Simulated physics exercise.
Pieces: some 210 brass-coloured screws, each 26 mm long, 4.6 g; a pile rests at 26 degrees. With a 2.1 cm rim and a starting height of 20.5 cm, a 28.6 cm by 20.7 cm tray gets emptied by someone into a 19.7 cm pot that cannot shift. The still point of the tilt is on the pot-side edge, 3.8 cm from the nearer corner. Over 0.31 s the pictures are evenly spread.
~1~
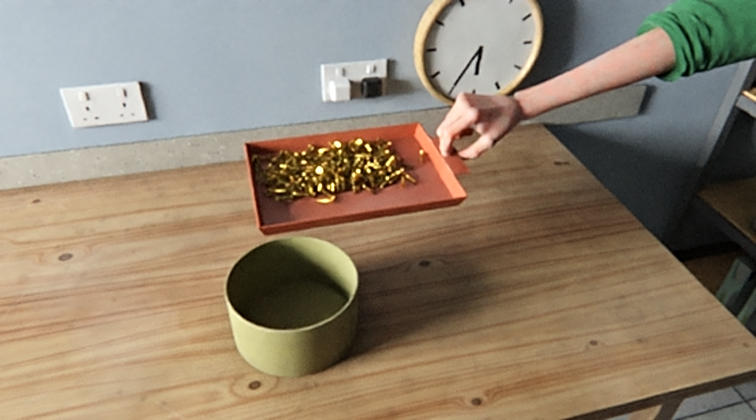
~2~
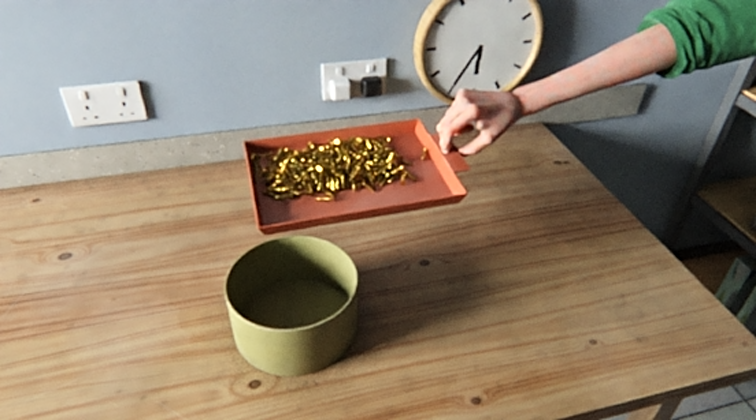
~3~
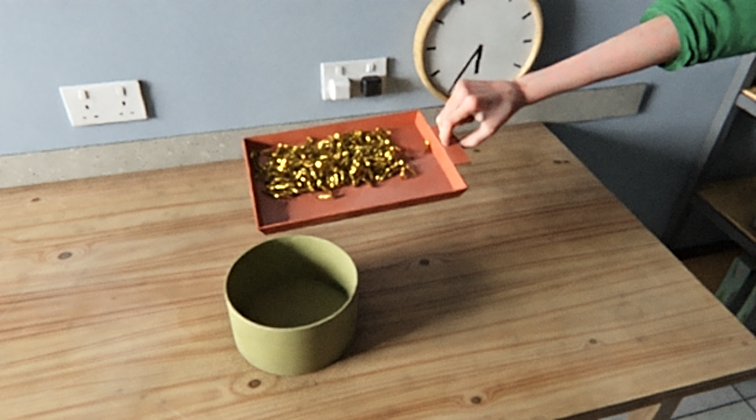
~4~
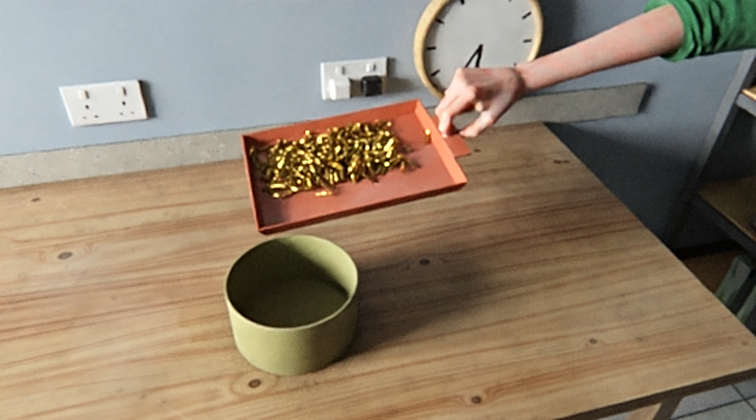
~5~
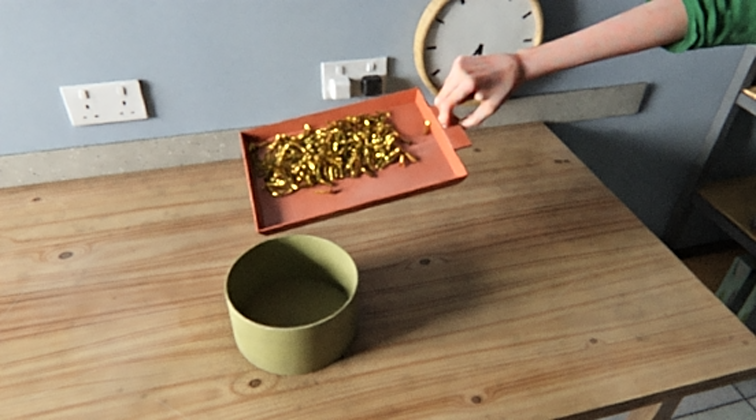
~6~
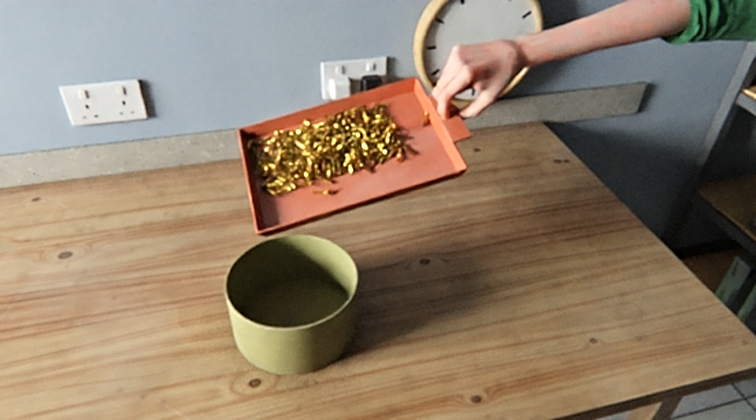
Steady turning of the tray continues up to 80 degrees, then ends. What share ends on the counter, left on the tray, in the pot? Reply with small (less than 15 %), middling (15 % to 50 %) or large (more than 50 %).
Counter - small, tray - small, pot - large.
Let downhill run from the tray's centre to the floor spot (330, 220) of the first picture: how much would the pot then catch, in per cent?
I'd say close to 100 %.
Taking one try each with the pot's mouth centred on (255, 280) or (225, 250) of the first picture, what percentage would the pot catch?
Roughly 100 and 20 percent.
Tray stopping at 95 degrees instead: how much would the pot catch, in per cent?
Around 95 per cent, then.
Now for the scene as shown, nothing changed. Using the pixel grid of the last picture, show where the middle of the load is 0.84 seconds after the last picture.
By then the middle of the load sits around (262, 213).
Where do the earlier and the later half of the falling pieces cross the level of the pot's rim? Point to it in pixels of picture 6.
Roughly (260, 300) to start, and after that (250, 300).
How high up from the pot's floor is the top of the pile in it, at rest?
I'd say near 4.0 centimetres.
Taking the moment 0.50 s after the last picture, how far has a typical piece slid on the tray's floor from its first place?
About 11 cm.
Then, 0.50 s after the last picture, tilt 46 degrees; the tray holds 100 %, the pot 0 %.
Then, 0.84 s after the last picture, tilt 67 degrees; the tray holds 80 %, the pot 15 %.
Then, 1.27 s after the last picture, tilt 80 degrees; the tray holds 10 %, the pot 75 %.
In the end, counter 5 %, tray 0 %, pot 95 %.
